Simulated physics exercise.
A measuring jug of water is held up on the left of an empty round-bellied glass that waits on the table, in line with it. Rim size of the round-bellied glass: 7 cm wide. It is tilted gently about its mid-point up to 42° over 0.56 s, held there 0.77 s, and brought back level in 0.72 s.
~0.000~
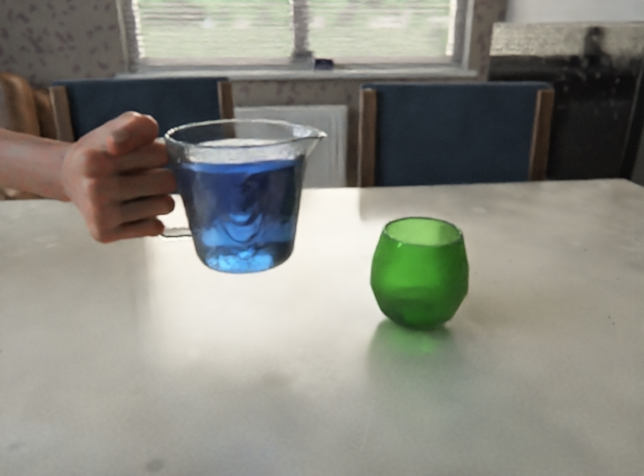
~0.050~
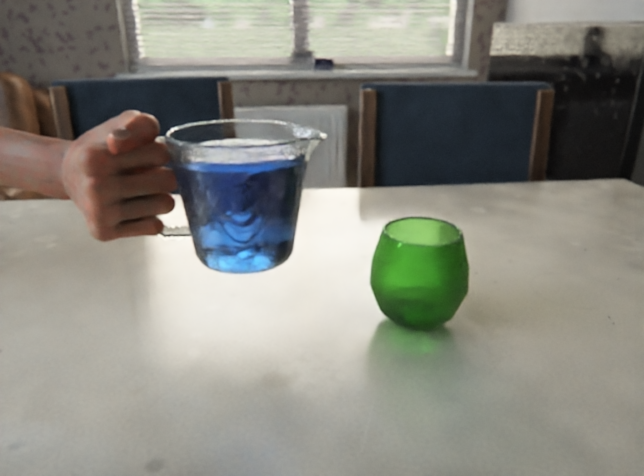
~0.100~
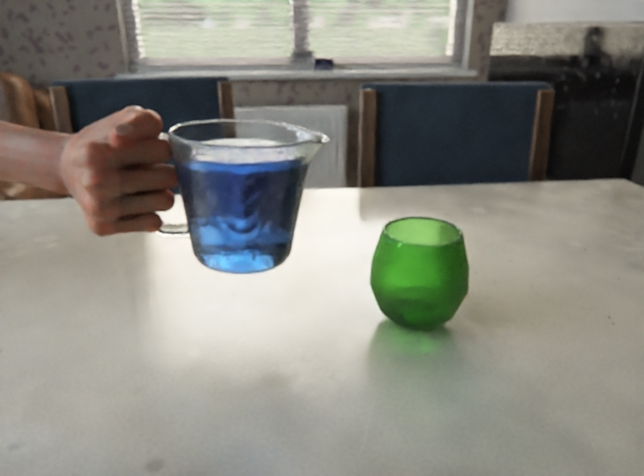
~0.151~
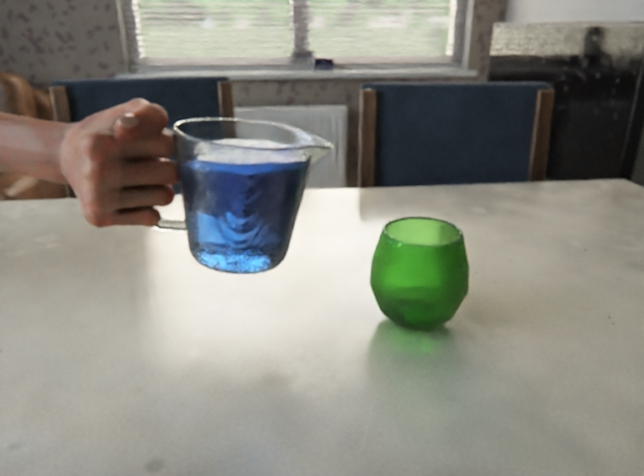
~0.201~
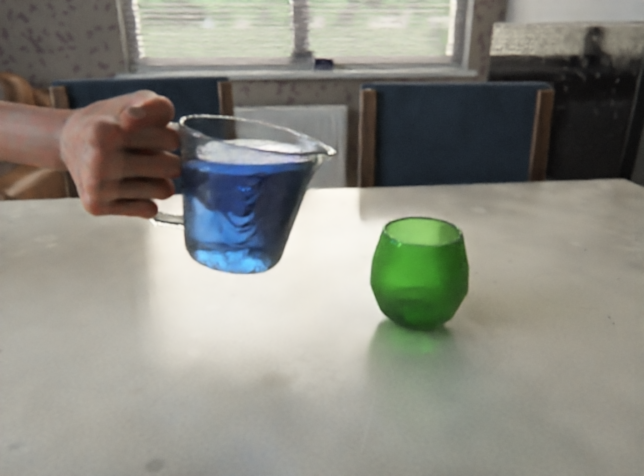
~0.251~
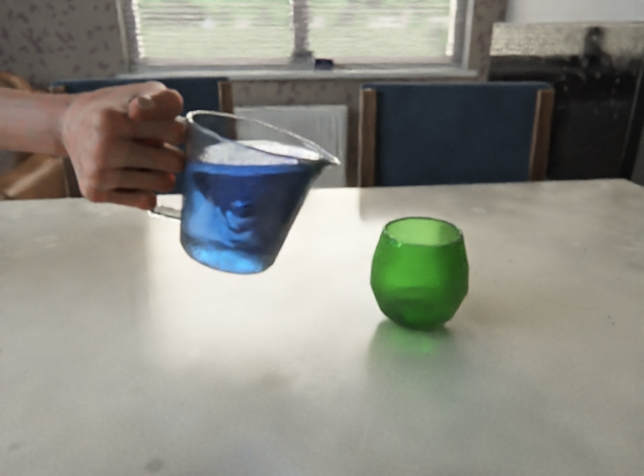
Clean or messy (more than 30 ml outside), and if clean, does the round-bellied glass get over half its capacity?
Sloppy.
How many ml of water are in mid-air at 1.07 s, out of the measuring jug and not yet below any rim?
Close to 25 ml.
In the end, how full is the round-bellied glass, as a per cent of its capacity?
About 5 %.
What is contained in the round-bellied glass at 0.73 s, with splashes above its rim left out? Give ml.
Approx. 15 ml.
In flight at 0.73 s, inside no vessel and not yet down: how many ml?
It comes to some 70 ml.
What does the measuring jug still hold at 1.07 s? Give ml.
Roughly 490 ml is still in it.
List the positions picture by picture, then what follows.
The first frame shows tilt 0°; pouring edge (325, 133); surface from (185, 152) to (292, 149); the round-bellied glass's rim runs from (385, 234) to (458, 231).
The second frame shows tilt 1°; pouring edge (326, 134); surface from (187, 153) to (292, 150).
The third frame shows tilt 3°; pouring edge (328, 137); surface from (192, 151) to (294, 151).
The fourth frame shows tilt 7°; pouring edge (332, 144); surface from (197, 149) to (295, 152).
The fifth frame shows tilt 12°; pouring edge (336, 151); surface from (198, 150) to (304, 154).
The sixth frame shows tilt 18°; pouring edge (339, 160); surface from (198, 156) to (313, 155).
After 0.73 s the tilt is 42° and the round-bellied glass has 15 ml, the measuring jug 550 ml, and 95 ml is on the table.
After 1.07 s the tilt is 42° and the round-bellied glass has 20 ml, the measuring jug 490 ml, and 195 ml is on the table.
After 1.44 s the tilt is 40° and the round-bellied glass has 20 ml, the measuring jug 455 ml, and 240 ml is on the table.
After 1.83 s the tilt is 9° and the round-bellied glass has 20 ml, the measuring jug 450 ml, and 260 ml is on the table.
In the end the round-bellied glass has 20 ml, the measuring jug 450 ml, and 260 ml is on the table.
